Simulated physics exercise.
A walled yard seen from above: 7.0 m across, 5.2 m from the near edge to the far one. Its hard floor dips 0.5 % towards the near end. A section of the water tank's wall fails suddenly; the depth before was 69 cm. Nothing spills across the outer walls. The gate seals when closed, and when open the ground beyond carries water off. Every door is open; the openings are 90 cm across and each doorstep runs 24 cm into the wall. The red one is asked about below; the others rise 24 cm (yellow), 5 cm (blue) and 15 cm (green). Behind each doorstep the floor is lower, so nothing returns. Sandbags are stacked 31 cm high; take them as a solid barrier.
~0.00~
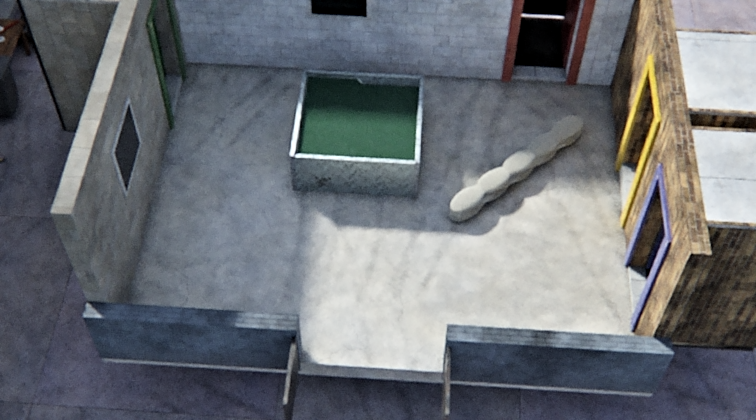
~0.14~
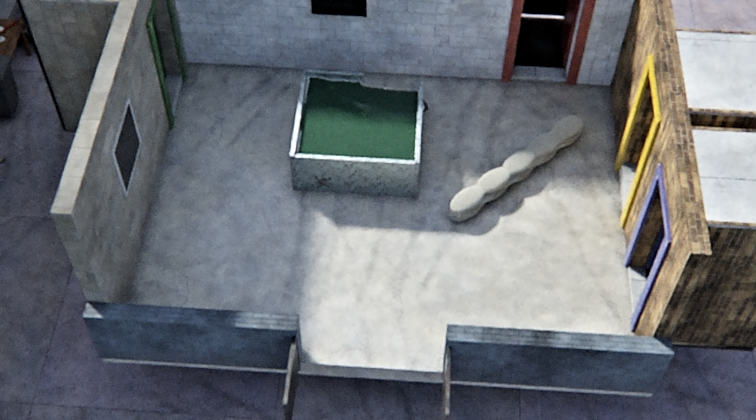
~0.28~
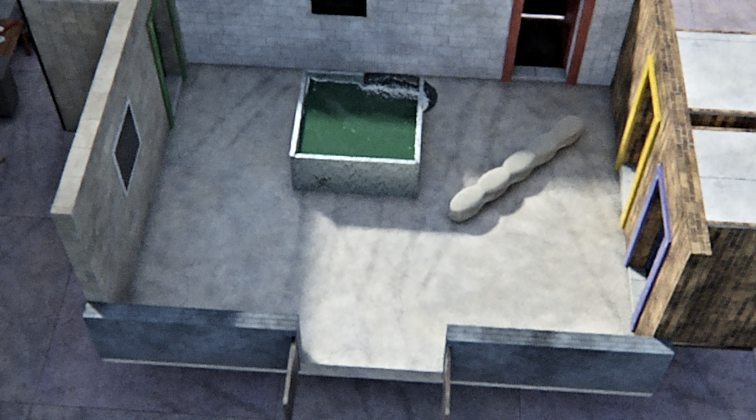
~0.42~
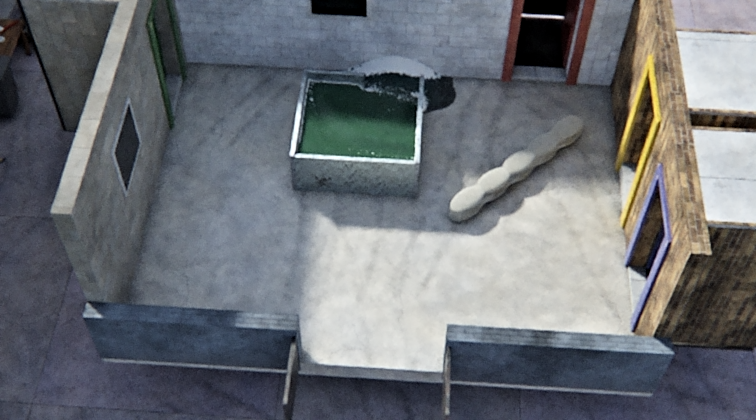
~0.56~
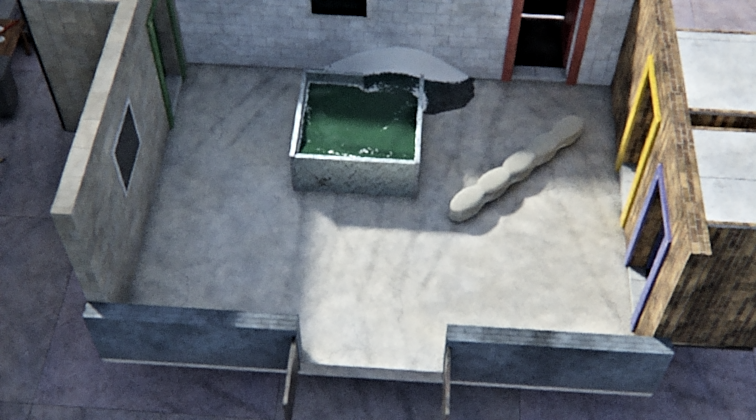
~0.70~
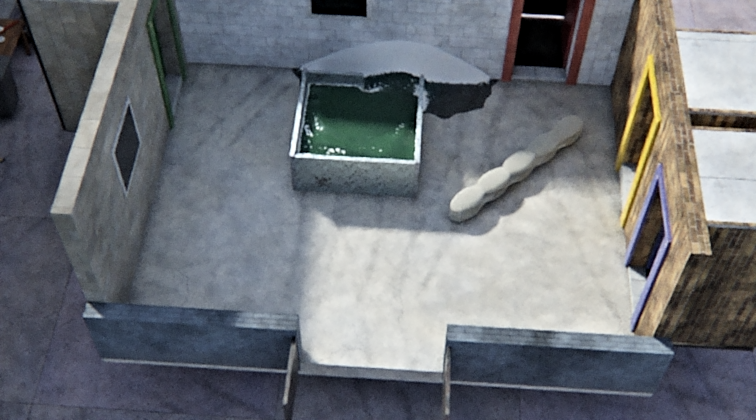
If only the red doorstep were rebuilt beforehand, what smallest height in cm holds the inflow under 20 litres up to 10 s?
Some 11.5 cm above the ground.
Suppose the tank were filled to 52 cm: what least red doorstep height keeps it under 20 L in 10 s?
About 7.5 cm.
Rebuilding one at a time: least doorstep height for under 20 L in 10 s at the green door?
Roughly 18 cm at green.
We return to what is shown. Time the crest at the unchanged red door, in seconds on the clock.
Near 6.0 s.
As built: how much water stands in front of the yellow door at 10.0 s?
About 3.0 cm.
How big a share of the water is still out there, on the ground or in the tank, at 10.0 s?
Roughly 88 in a hundred.
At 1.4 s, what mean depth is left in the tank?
Some 44 cm.
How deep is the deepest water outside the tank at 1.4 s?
Up to some 50 cm.
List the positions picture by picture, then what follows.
In the first frame, still water, 69 cm deep, in the water tank at (359, 119); the red door at (547, 37) is dry.
In the second frame, the gap is on the far side, the front 0.3 m out at a hidden place; the back of the water tank holds 69 cm.
In the third frame, the gap is on the far side, the front 0.8 m out at (383, 74); the back of the water tank holds 69 cm.
In the fourth frame, the front is at (343, 72), 0.9 m from the gap on the far side; 1.3 m2 of floor is wet, 67 cm left at the back.
In the fifth frame, water pours out on the far side and has run 1.1 m, to (317, 70); about 13 cm deep outside, 60 cm at the back.
In the sixth frame, water pours out on the far side and has run 1.4 m, to (296, 69); about 15 cm deep outside, 58 cm at the back; the red door at (547, 37), 2.5 m from the gap, is still 0.8 m from the nearest water.
After 1.4 s water covers 20 % of the floor, deepest (50 cm) near (393, 80); 8 cm at the red door, 0 litres in over its 10 cm doorstep.
After 3.0 s water covers 40 % of the floor, deepest (28 cm) near (393, 80); 6 cm at the red door, 0 litres in over its 10 cm doorstep.
After 10.0 s water covers 95 % of the floor, deepest (8 cm) near (549, 130); 8 cm at the red door, 29 litres in over its 10 cm doorstep.
At the red door as built, the water arrived by 1.0 s and peaked near 13 cm at 6.0 s.
With a doorstep of 9.5 cm, 33 litres would have come in within the 10 s; with 12.5 cm, 13 litres. So under 20 litres takes about 11.5 cm.
